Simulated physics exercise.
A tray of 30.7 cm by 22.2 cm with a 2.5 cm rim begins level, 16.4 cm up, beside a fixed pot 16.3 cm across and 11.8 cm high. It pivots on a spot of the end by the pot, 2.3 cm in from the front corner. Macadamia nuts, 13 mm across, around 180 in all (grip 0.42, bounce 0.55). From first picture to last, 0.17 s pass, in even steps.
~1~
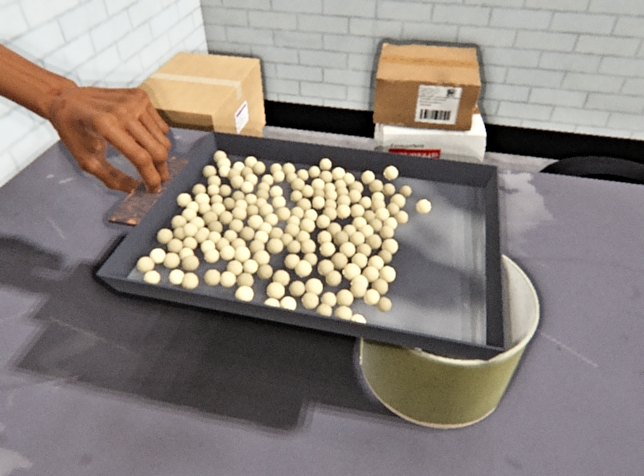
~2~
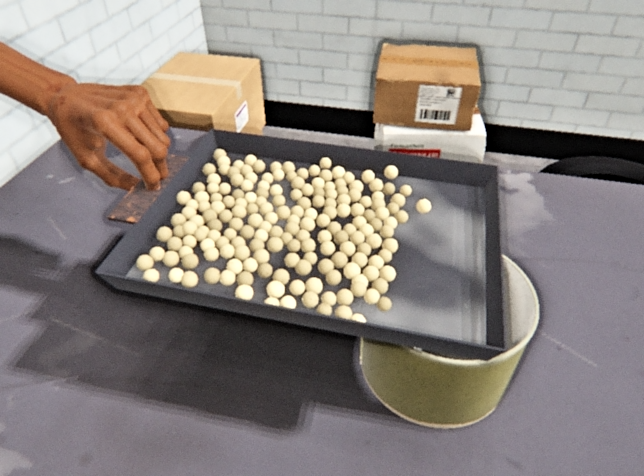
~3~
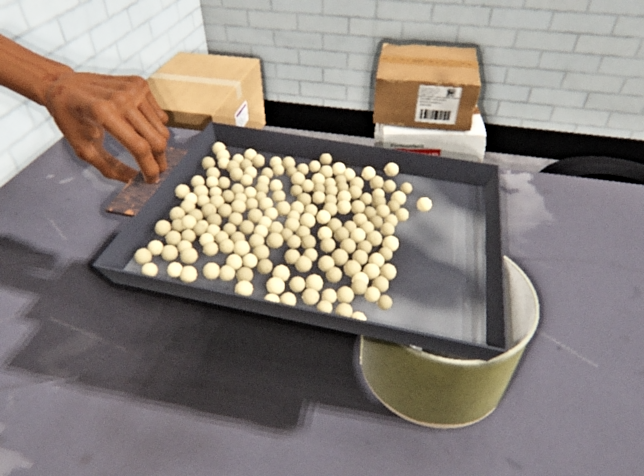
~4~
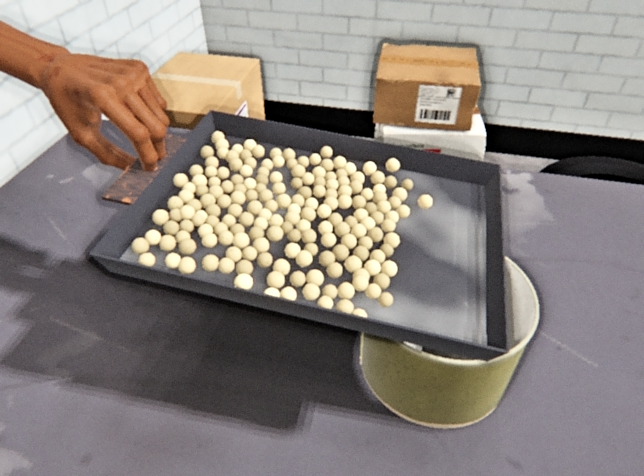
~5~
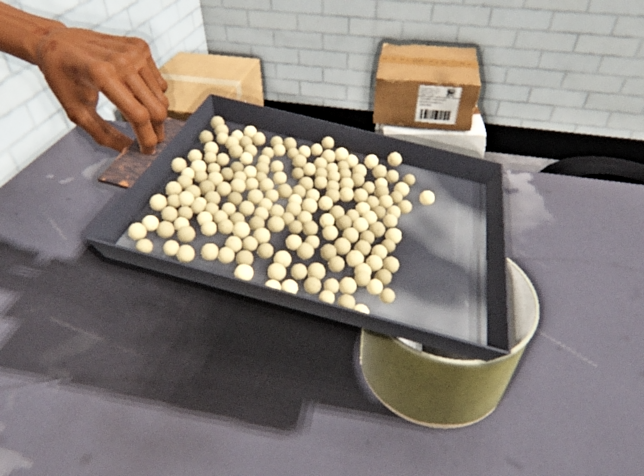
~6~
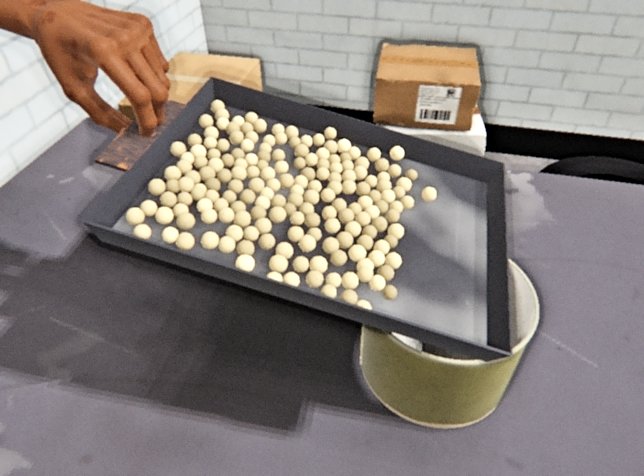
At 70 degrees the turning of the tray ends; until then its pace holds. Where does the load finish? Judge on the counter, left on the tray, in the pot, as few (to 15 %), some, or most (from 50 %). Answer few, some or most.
On the counter: Most; left on the tray: Some; in the pot: Few.
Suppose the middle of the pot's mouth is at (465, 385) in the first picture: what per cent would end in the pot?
About 20 per cent.
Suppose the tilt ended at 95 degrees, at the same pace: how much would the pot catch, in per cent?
It would be near 0 per cent.
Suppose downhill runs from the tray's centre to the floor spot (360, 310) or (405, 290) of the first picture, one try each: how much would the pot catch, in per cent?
Some 0 and 0 per cent.
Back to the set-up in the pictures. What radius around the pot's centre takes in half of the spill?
About 22 cm.
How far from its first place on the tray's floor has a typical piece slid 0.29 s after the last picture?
Some 7 cm.
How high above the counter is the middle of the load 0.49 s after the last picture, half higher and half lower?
Roughly 20 cm.
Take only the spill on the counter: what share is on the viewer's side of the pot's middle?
About 70 per cent.
Then, 0.29 s after the last picture, tilt 41 degrees; the tray holds 100 %, the pot 0 %.
Then, 0.49 s after the last picture, tilt 60 degrees; the tray holds 95 %, the pot 0 %.
Then, 0.80 s after the last picture, tilt 70 degrees; the tray holds 40 %, the pot 0 %.
In the end, counter 60 %, tray 40 %, pot 0 %.
